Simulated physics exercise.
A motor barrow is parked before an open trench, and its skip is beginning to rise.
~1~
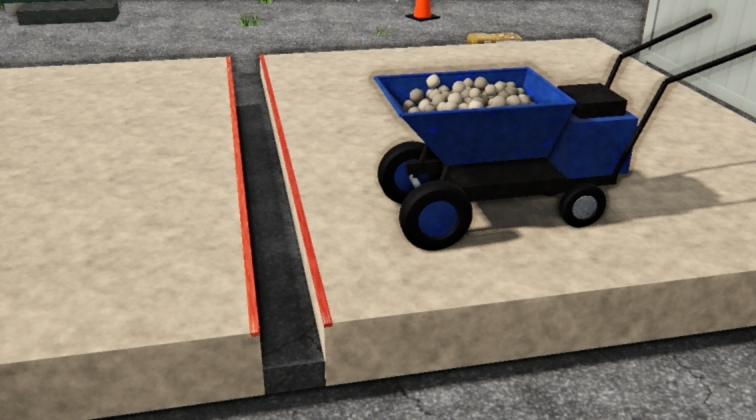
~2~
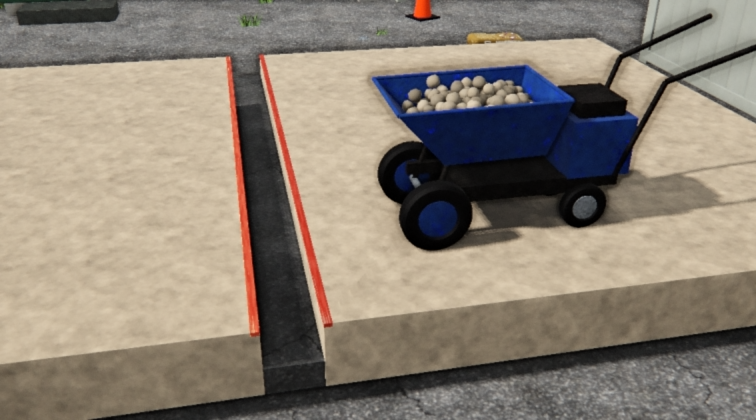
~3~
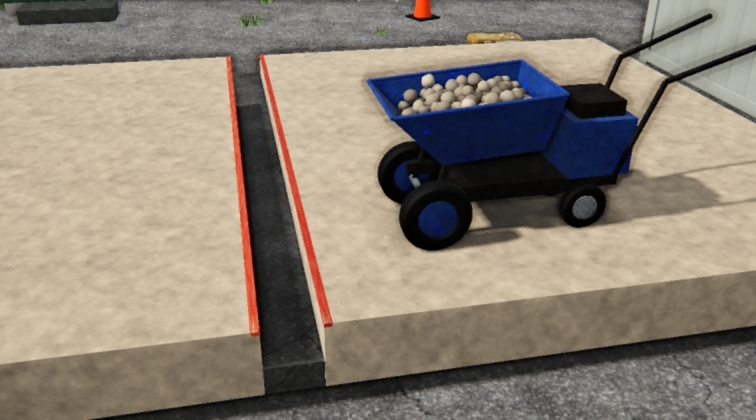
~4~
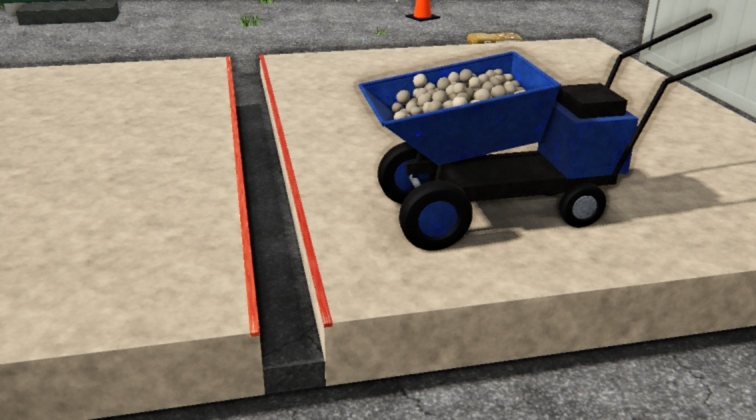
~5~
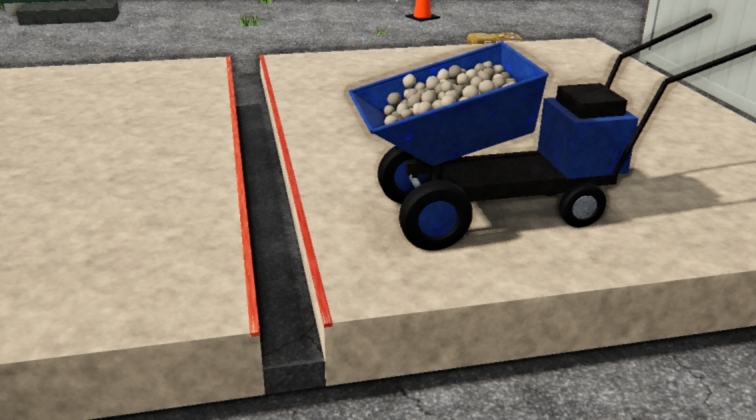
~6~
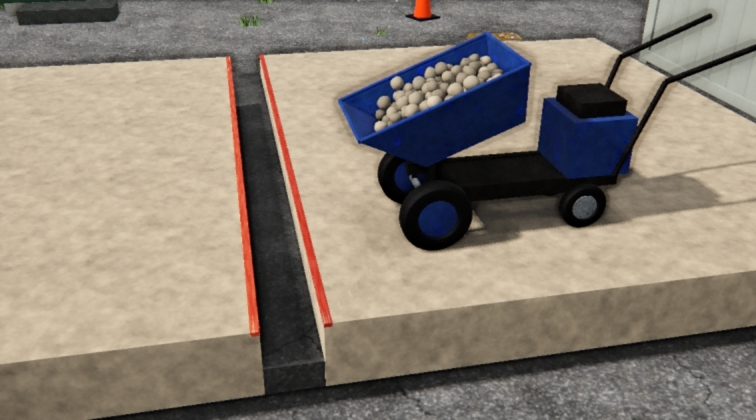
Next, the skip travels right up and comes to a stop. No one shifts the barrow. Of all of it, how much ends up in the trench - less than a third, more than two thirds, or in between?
I predict the trench will see above two thirds of the load.
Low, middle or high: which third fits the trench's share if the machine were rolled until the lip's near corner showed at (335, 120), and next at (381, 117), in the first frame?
Well, for the first stop the answer is under a third, and for the second it is beyond two thirds.
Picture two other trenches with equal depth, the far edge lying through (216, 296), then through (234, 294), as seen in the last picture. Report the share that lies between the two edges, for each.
First try: About 90 %; second try: About 90 %.
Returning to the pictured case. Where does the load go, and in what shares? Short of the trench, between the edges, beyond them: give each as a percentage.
Roughly short 0 per cent, between 75 per cent, beyond 10 per cent.
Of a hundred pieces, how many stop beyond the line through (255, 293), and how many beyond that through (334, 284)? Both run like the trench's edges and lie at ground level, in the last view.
In order, some 10 % then some 90 %.
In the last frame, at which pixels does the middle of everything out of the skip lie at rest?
At about (274, 255), give or take.
Shortly afterwards, skip tipped steeply; the whole lot in the skip.
Next, skip tipped right over; near two thirds in the skip; only a few short of the trench; near a third in or heaped over the trench; only a few falling.
Some moments later, skip tipped right over; a little in the skip; only a few short of the trench; the bulk in or heaped over the trench; a little beyond it.
In the end, skip tipped right over; a little in the skip; only a few short of the trench; the bulk in or heaped over the trench; a little beyond it.
